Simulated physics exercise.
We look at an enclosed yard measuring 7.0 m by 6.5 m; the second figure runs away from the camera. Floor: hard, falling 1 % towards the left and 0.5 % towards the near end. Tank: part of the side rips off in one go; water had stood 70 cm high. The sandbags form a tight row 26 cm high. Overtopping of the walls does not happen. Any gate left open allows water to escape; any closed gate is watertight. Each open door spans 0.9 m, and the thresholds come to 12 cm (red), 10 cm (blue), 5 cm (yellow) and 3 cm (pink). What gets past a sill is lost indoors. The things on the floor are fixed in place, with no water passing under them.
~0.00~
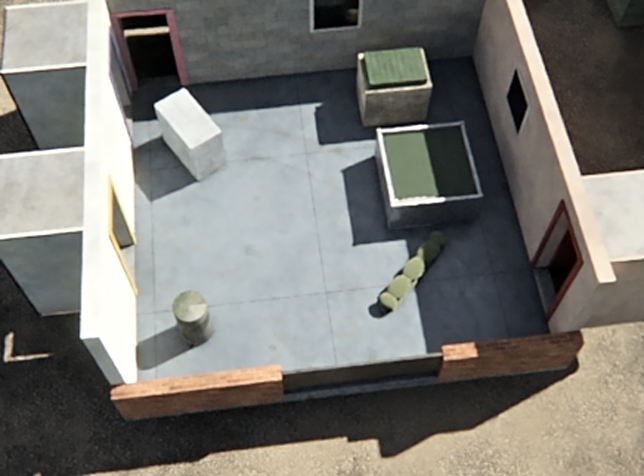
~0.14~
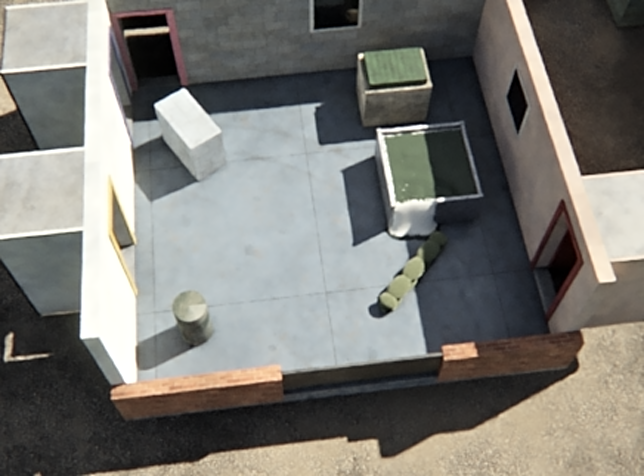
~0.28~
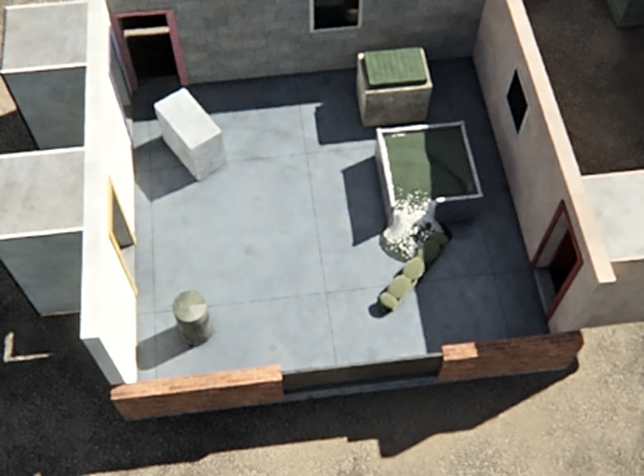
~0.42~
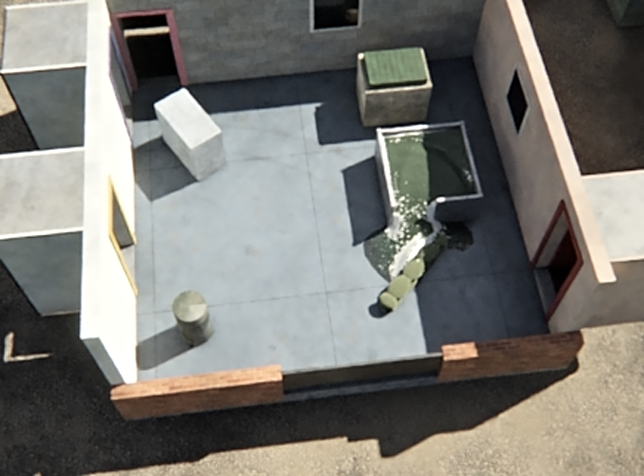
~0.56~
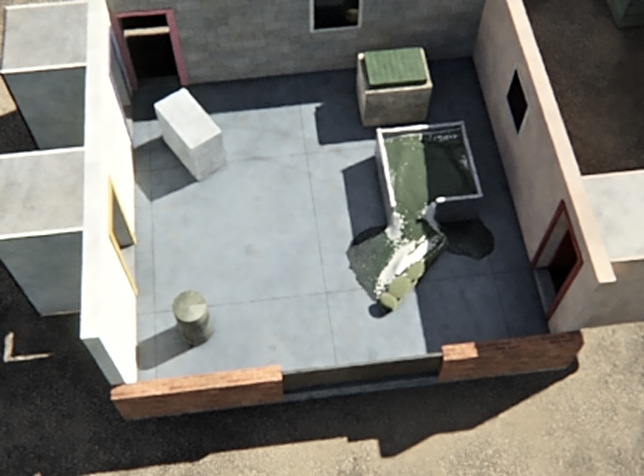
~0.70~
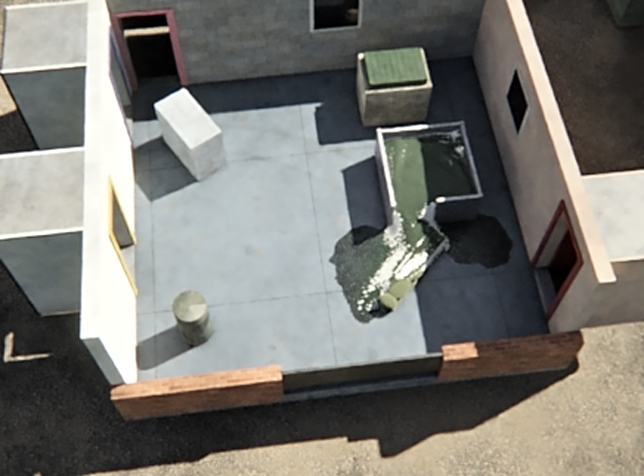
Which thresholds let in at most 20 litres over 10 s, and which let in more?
At the end, the red door lets in less than the limit; the blue door lets in less than the limit; the yellow door lets in more than the limit; the pink door lets in more than the limit.
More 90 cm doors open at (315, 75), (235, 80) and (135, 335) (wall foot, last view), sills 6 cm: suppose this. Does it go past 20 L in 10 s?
So, in the order given, it's shy of the mark, then shy of the mark, then beyond the mark.
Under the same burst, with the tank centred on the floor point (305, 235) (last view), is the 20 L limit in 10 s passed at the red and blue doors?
Red: Within limit; blue: Within limit.
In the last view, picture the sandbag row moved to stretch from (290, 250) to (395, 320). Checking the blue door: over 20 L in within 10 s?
Measured against that limit, the blue door comes out short of it.
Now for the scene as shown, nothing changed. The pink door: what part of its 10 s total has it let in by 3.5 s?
Fraction in by then: Around 0 per cent.
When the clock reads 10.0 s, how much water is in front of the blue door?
The depth comes to around 6.0 centimetres.
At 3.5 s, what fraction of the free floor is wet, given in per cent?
Close to 40 in a hundred.
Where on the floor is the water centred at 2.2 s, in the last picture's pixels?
Pixel position near (381, 250).
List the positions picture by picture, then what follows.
The first frame shows still water, 70 cm deep, in the tank at (428, 165).
In the second frame, the front is at (435, 230), 0.4 m from the gap at (413, 217); 0.1 m2 of floor is under water; 70 cm left at the back of the tank.
In the third frame, water pours out at (413, 217) and has run 0.8 m, to (408, 260); typically 15 cm deep outside, 70 cm at the tank's back.
In the fourth frame, the front is at (391, 280), 1.2 m from the gap at (413, 218); 1.0 m2 of floor is under water; 66 cm left at the back of the tank.
In the fifth frame, the front is at (377, 297), 1.6 m from the gap at (413, 218); 1.7 m2 of floor is under water; 59 cm left at the back of the tank.
In the sixth frame, water pours out at (413, 218) and has run 2.1 m, to (363, 318); typically 5 cm deep outside, 60 cm at the tank's back.
After 1.4 s water covers 20 % of the floor and is deepest (44 cm) near (424, 240); red door 3 cm at the sill, 0 L in, blue door not reached, yellow door not reached, pink door not reached.
After 2.2 s water covers 35 % of the floor and is deepest (34 cm) near (138, 399); red door 3 cm at the sill, 0 L in, blue door not reached, yellow door not reached, pink door not reached.
After 3.5 s water covers 40 % of the floor and is deepest (28 cm) near (138, 399); red door 3 cm at the sill, 0 L in, blue door not reached, yellow door 11 cm at the sill, 5 L in, pink door not reached.
After 6.0 s water covers 55 % of the floor and is deepest (18 cm) near (132, 92); red door 2 cm at the sill, 0 L in, blue door 11 cm at the sill, 0 L in, yellow door 7 cm at the sill, 27 L in, pink door 9 cm at the sill, 10 L in.
After 10.0 s water covers 75 % of the floor and is deepest (10 cm) near (138, 399); red door 1 cm at the sill, 0 L in, blue door 6 cm at the sill, 2 L in, yellow door 6 cm at the sill, 34 L in, pink door 8 cm at the sill, 134 L in.
